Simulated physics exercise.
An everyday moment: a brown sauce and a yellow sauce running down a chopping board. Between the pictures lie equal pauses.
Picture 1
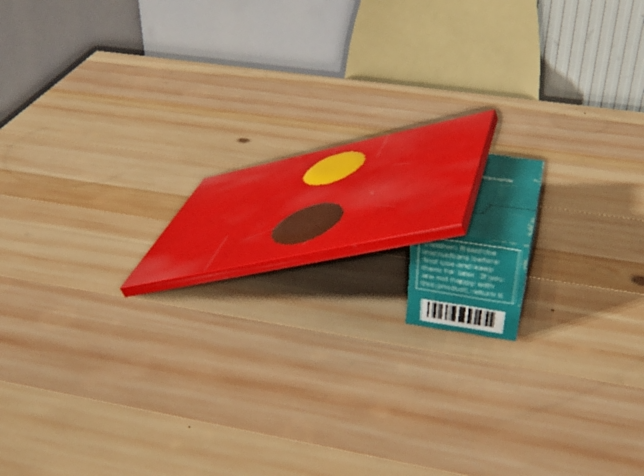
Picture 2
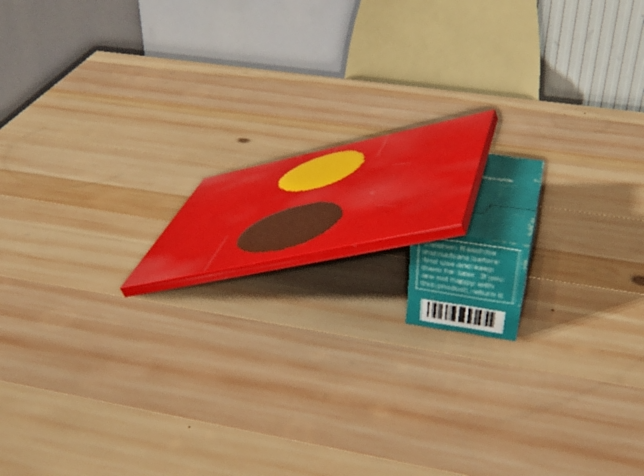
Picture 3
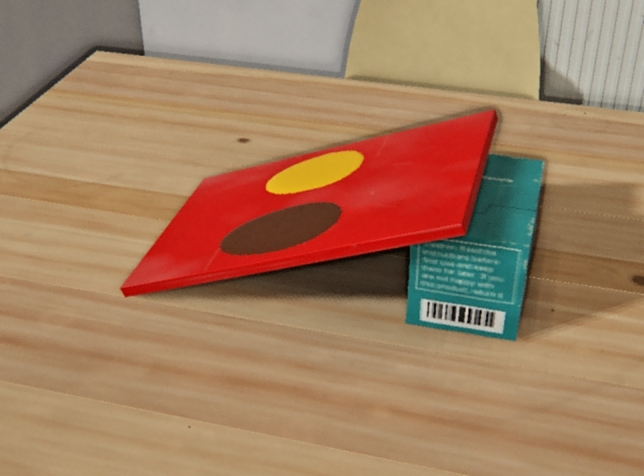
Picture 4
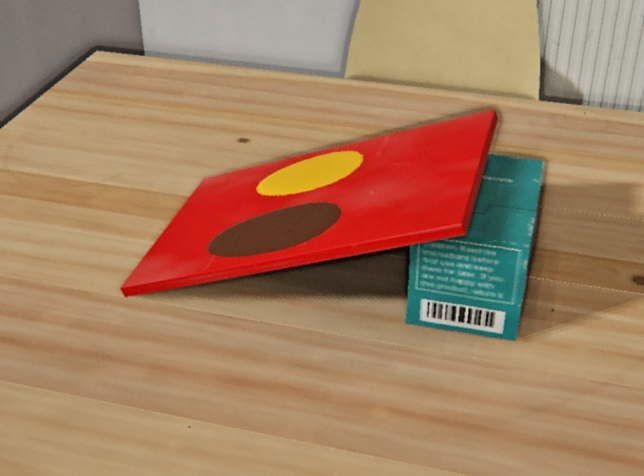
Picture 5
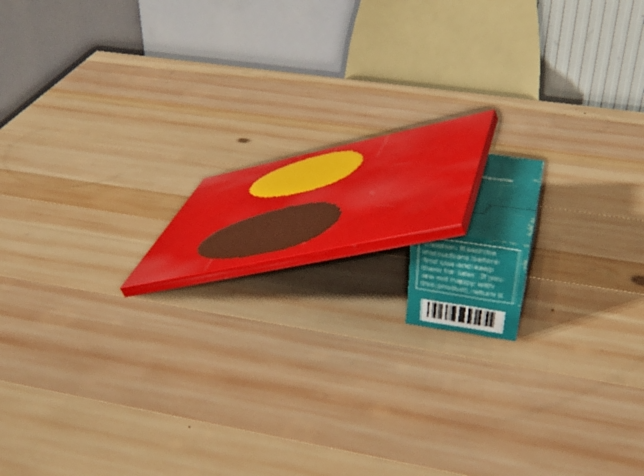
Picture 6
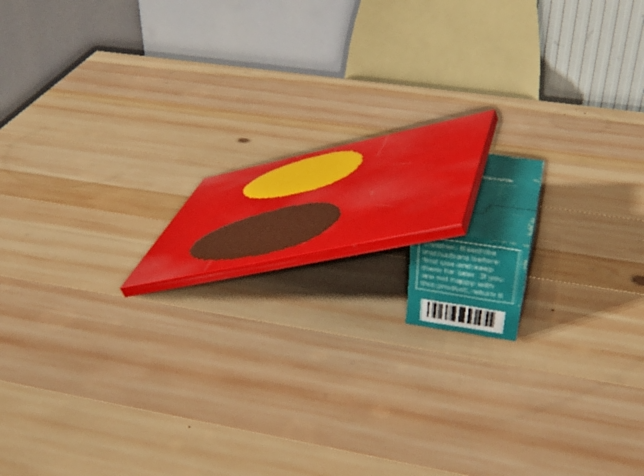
At first, a short patch of yellow sauce and one of brown sauce lie on a red chopping board propped against a teal box on a wooden table. Both stretch noticeably left down the slope, then keep lengthening in smaller and smaller amounts, becoming long ovals while the board and box stay still.
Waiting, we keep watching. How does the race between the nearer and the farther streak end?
The nearer streak finishes ahead.
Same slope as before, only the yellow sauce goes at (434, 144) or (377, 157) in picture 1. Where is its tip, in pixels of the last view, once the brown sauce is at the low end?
Tip, last view - start 1: (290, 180), start 2: (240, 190).
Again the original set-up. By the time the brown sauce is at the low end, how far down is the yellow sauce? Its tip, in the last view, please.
I'd put the front somewhere near (213, 194).
Next, the brown sauce is close to the edge; the yellow sauce is three quarters of the way down.
After that, the brown sauce is close to the edge; the yellow sauce is close to the edge.
Finally, the brown sauce is at the low edge; the yellow sauce is close to the edge.
